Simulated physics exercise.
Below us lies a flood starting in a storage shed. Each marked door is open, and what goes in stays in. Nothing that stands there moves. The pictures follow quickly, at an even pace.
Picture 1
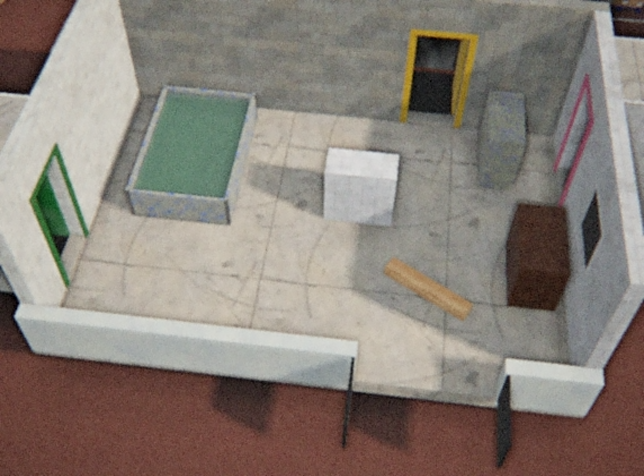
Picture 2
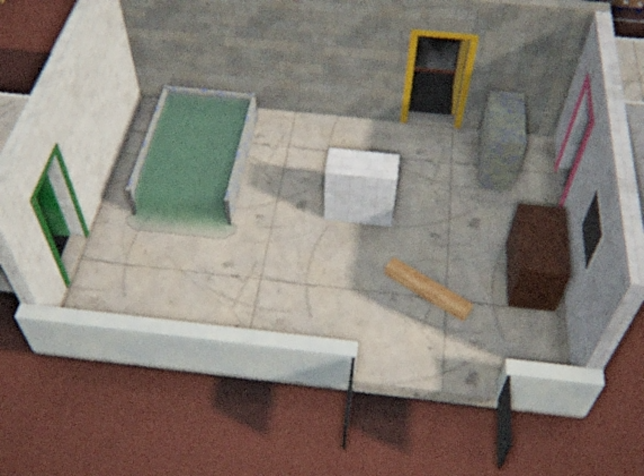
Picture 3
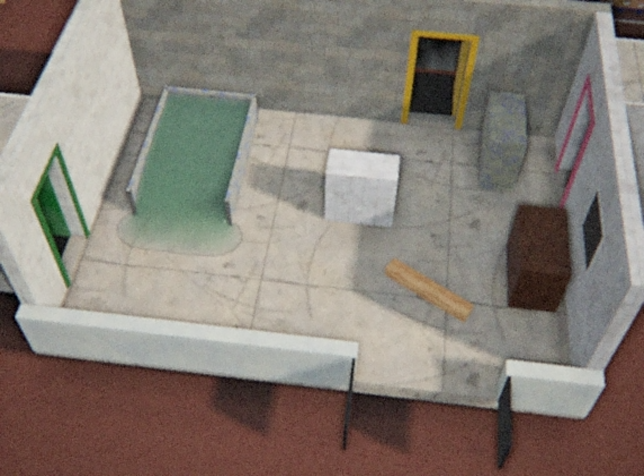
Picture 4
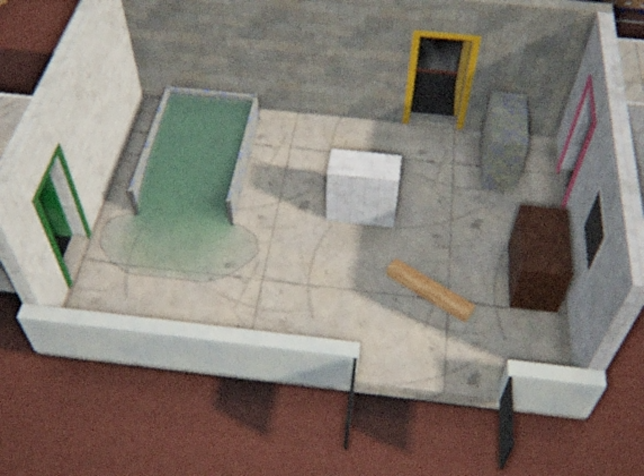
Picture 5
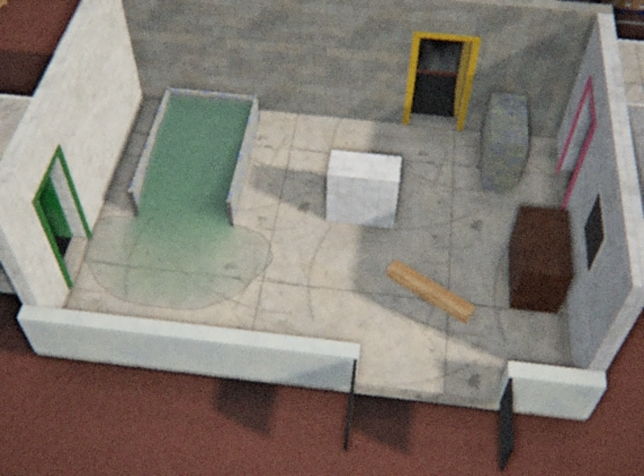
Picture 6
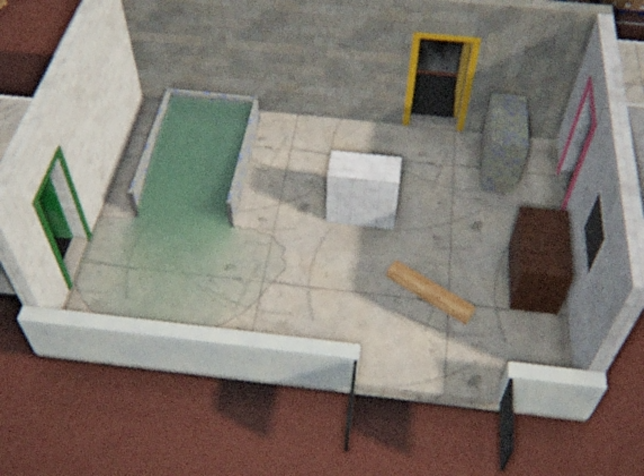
Green-tinted water pours from the open near end of a long tank at the left of a roofless storage shed, seen from above at an angle. A white block stands mid-floor, with a yellow doorframe behind, a green one left, a pink frame right, and a brown box and tan plank nearby. The water spreads toward the low front wall, thinning and fading, while the view barely shifts.
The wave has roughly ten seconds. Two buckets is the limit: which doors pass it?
One by one: The yellow door stays under that; the green door takes more than that; the pink door stays under that.
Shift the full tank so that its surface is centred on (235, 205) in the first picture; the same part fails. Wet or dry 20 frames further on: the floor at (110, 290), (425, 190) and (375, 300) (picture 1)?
As listed: Covered, not flooded, covered.
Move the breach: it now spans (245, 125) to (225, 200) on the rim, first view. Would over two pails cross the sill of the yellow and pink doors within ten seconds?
Then: The yellow one lets more in, the pink one stays under.
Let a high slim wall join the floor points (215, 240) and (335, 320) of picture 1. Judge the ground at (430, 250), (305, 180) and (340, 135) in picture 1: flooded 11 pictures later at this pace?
In that order: No water, no water, clear.
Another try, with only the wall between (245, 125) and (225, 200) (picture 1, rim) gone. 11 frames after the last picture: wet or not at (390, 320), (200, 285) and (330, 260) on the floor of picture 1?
One after the other: Awash, dry, covered.
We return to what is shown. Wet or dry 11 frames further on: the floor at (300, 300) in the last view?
Verdict: Awash.
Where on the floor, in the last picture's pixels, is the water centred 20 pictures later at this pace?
Close to (202, 265).
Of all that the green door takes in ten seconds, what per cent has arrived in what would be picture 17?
Near 5 in a hundred.
A moment on, water covers 25 % of the floor; the yellow door not reached, the green door wet at the sill, nothing in, the pink door not reached.
Next, water covers 25 % of the floor; the yellow door not reached, the green door under two buckets in, the pink door not reached.
Then, water covers 40 % of the floor; the yellow door not reached, the green door over two buckets in, the pink door not reached.
Later, water covers 60 % of the floor; the yellow door not reached, the green door far over two buckets in, the pink door not reached.
In the end, water covers 90 % of the floor; the yellow door wet at the sill, nothing in, the green door far over two buckets in, the pink door wet at the sill, nothing in.
